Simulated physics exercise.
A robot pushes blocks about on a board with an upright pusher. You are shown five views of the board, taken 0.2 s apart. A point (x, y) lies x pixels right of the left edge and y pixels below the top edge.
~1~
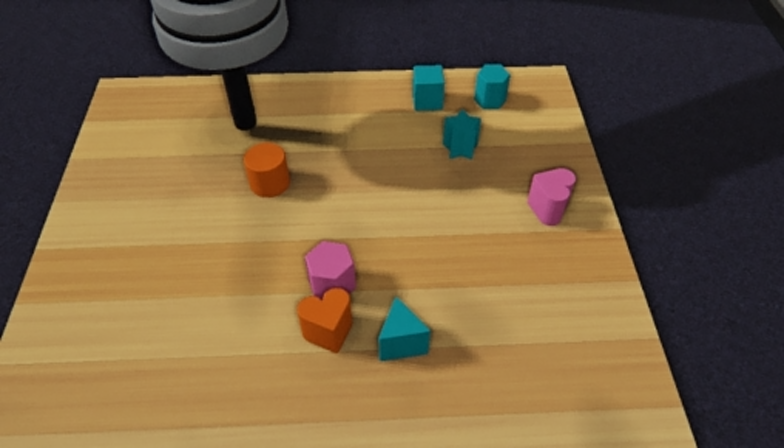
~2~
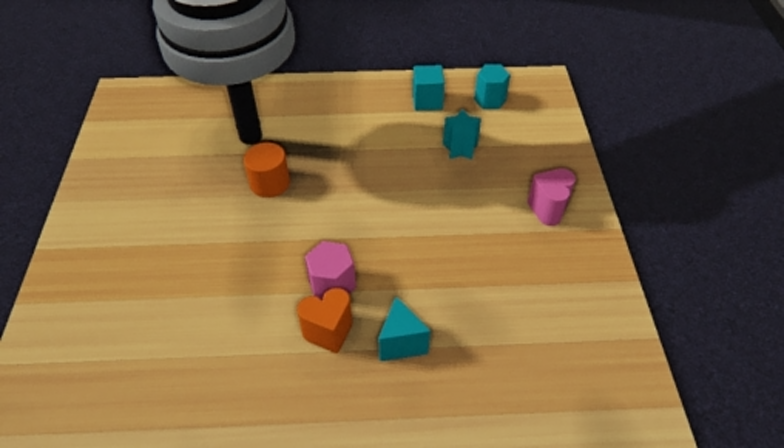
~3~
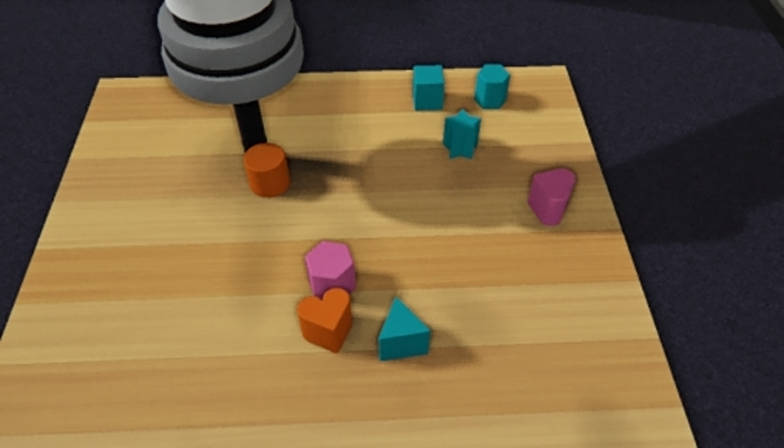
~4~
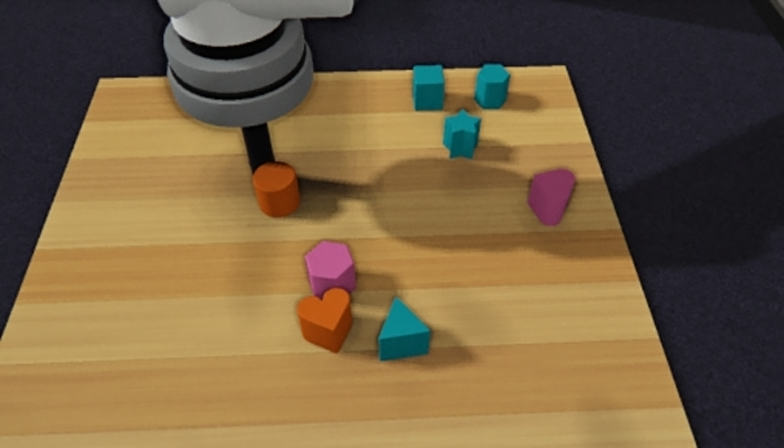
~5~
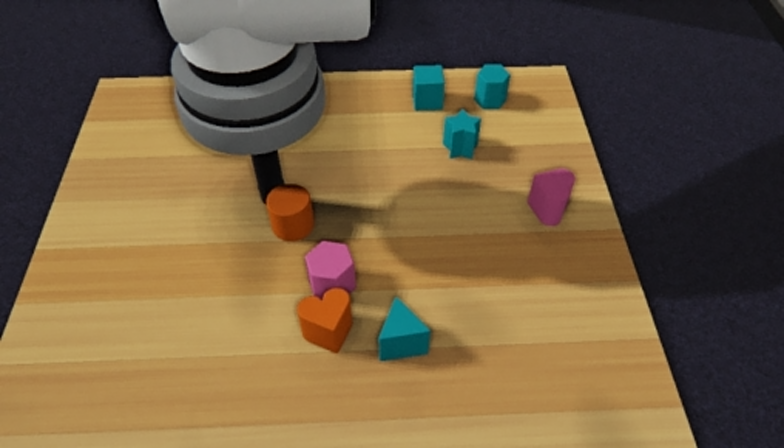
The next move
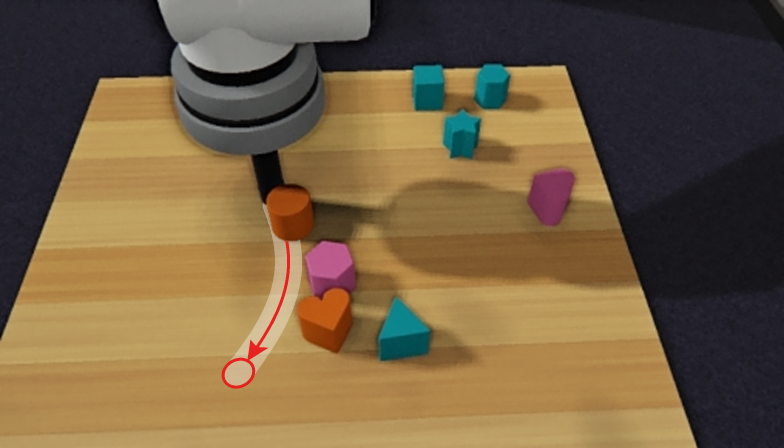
A robot's black pusher moves down to the orange cylinder and nudges it toward the lower right.
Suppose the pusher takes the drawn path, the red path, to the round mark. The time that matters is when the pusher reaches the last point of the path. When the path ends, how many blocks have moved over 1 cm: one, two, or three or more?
That makes 2 blocks.
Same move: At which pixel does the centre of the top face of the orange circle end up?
At (321, 234).
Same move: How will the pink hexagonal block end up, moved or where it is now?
That block slides.
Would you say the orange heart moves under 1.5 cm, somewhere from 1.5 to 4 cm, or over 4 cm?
The orange heart ends up very close, under 1.5 cm away.
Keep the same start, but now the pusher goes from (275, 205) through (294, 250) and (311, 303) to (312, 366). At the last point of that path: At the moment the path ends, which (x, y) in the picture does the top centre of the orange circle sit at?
It will end up at (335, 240).
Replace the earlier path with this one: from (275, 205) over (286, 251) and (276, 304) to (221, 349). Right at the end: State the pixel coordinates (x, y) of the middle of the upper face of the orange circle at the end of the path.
The spot you're after is about (321, 234) in the image.
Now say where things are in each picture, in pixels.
Pusher tip at (246, 124); block tops, orange circle at (264, 156); orange heart at (325, 307); pink hexagonal block at (329, 259), in the first frame.
Pusher at (251, 138); blocks unchanged, in the second frame.
Pusher at (257, 155); blocks unchanged, in the third frame.
Pusher at (265, 175); orange circle at (274, 175), in the fourth frame.
Pusher at (274, 198); orange circle at (288, 199); orange heart at (325, 307); pink hexagonal block at (329, 259), in the fifth frame.
Path on the board, from (275, 205) through (288, 254) and (277, 312) to (238, 373).
On the path given first. One third of the way, pusher at (287, 248); orange circle at (319, 234); pink hexagonal block at (339, 266), turned 30° clockwise.
Two thirds of the way, pusher at (275, 306); orange circle at (321, 234); pink hexagonal block at (342, 267), turned 35° clockwise.
At the end, pusher at (236, 367); orange circle at (321, 234); orange heart in place; pink hexagonal block at (342, 267), turned 35° clockwise.
